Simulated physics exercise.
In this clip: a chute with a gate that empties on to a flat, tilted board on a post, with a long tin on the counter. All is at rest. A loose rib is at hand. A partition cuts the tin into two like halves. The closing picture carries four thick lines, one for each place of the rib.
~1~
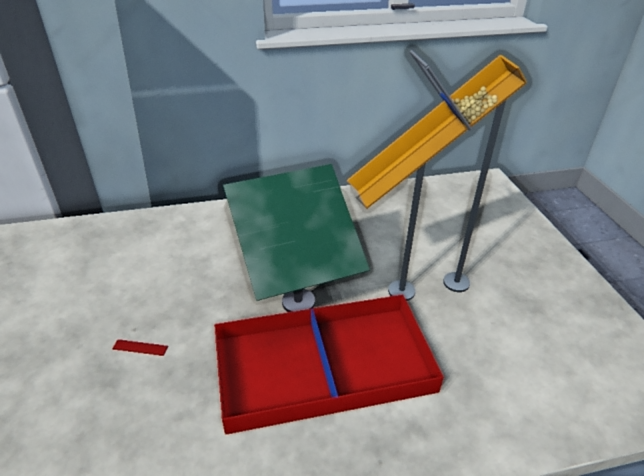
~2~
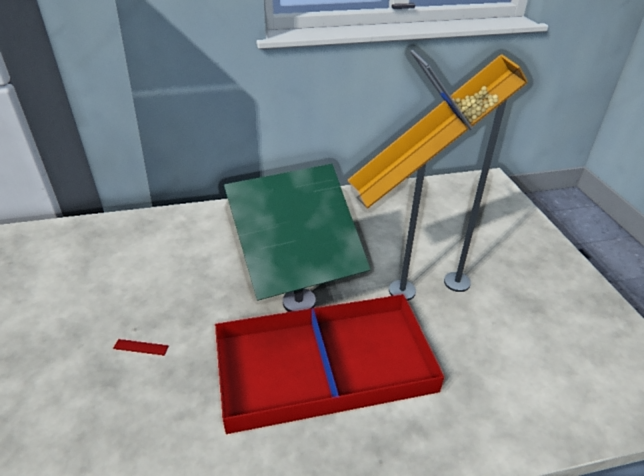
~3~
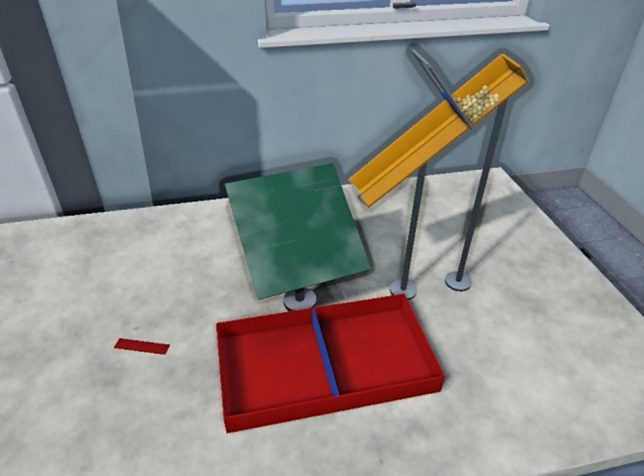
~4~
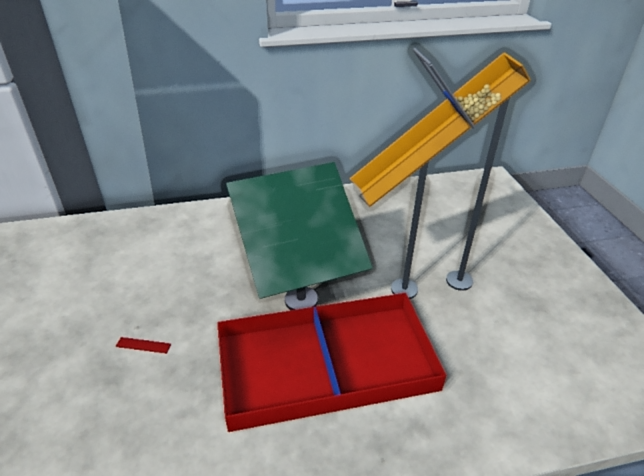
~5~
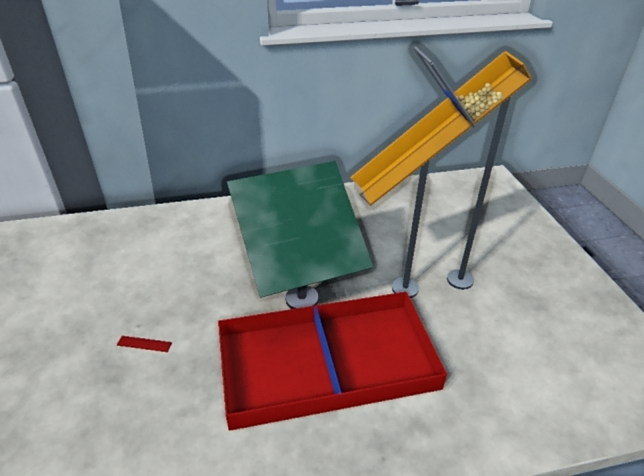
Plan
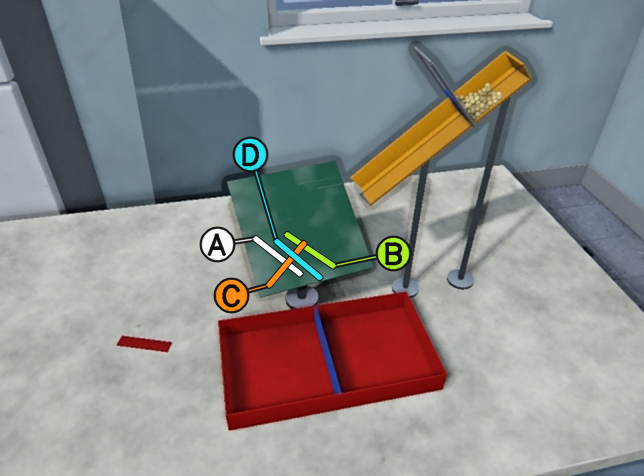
A sloping yellow chute held a small heap of pale beans behind its closed gate, above a tilted green board and a divided red tin on the counter, and nothing noticeably moved.
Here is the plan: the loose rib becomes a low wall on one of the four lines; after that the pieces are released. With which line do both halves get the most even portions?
The best line is A.
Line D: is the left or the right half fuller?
More lands on the right.
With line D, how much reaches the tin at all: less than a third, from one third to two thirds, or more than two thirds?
Line D gives more than two thirds.
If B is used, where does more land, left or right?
The right half.
On the marked copy, line A from (255, 238) to (300, 273); line B from (286, 234) to (333, 265); line C from (303, 243) to (269, 285); line D from (276, 241) to (319, 277).
Choosing A, of what is caught, roughly half in the left half, roughly half in the right.
Choosing B, of what is caught, about a tenth in the left half, almost all in the right.
Choosing C, of what is caught, the larger part in the left half, about a tenth in the right.
Choosing D, of what is caught, about a tenth in the left half, the larger part in the right.
